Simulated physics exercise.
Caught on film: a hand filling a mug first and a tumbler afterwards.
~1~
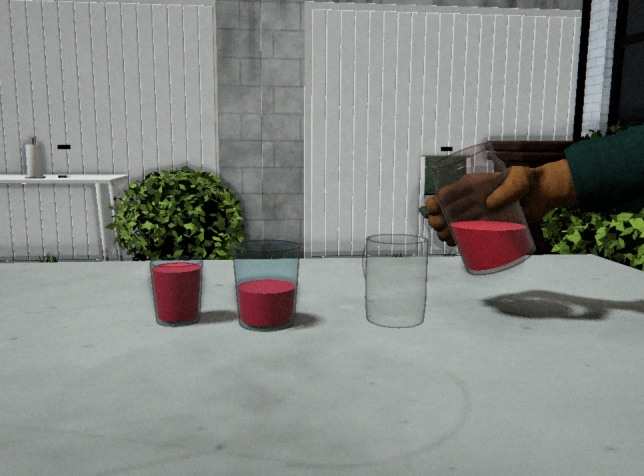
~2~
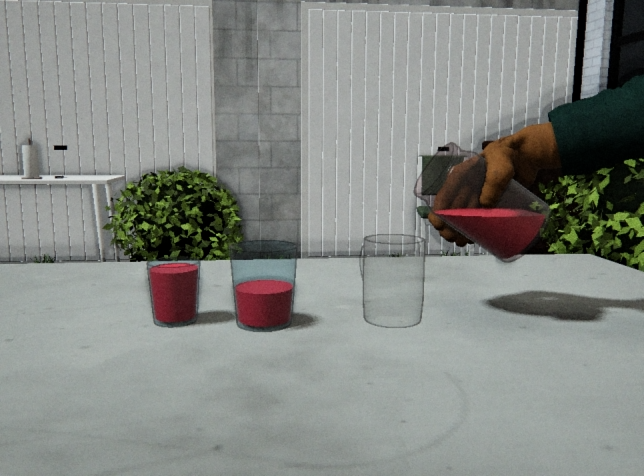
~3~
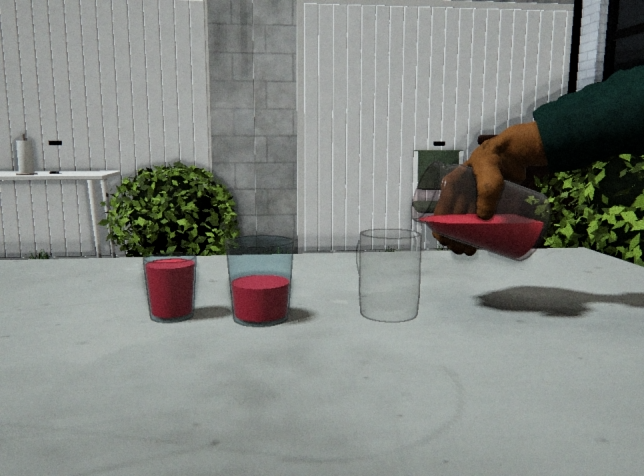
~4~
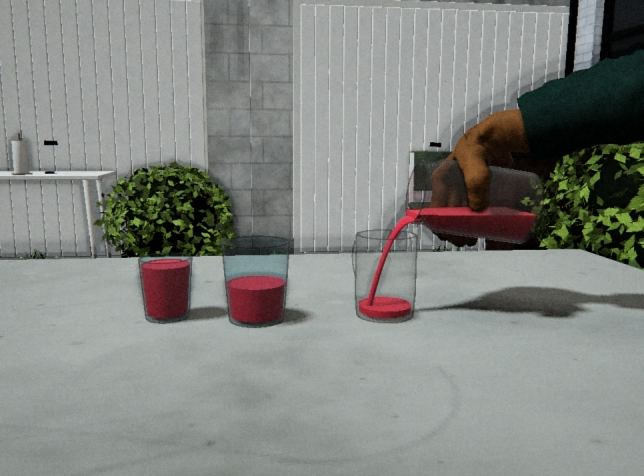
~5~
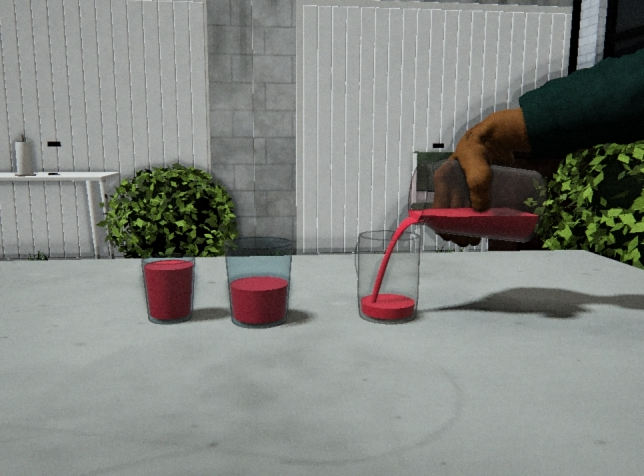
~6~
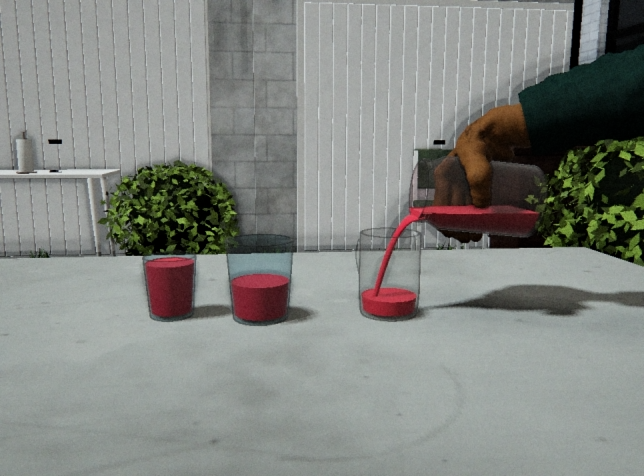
A hand in a brown glove and dark green sleeve holds a clear jar of red squash at the right of a pale grey table, seen from just above the tabletop, with white panelled walls and bushes behind. A small nearly full glass and a half-full bluish tumbler stand left of an empty clear mug. The hand tilts the jar leftward and pours a thin red stream into the mug, forming a shallow layer, while the view shifts slightly.
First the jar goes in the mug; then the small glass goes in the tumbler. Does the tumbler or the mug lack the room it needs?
Tumbler - has the room; mug - has the room.
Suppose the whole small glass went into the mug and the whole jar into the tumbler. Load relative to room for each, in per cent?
About 40 % and 100 %.
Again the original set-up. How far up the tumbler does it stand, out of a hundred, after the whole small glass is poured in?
Close to 80 in a hundred, I think.
Next, the mug is about a third full.
After that, the mug is about two thirds full.
Finally, the tumbler is about three quarters full; the mug is about two thirds full.
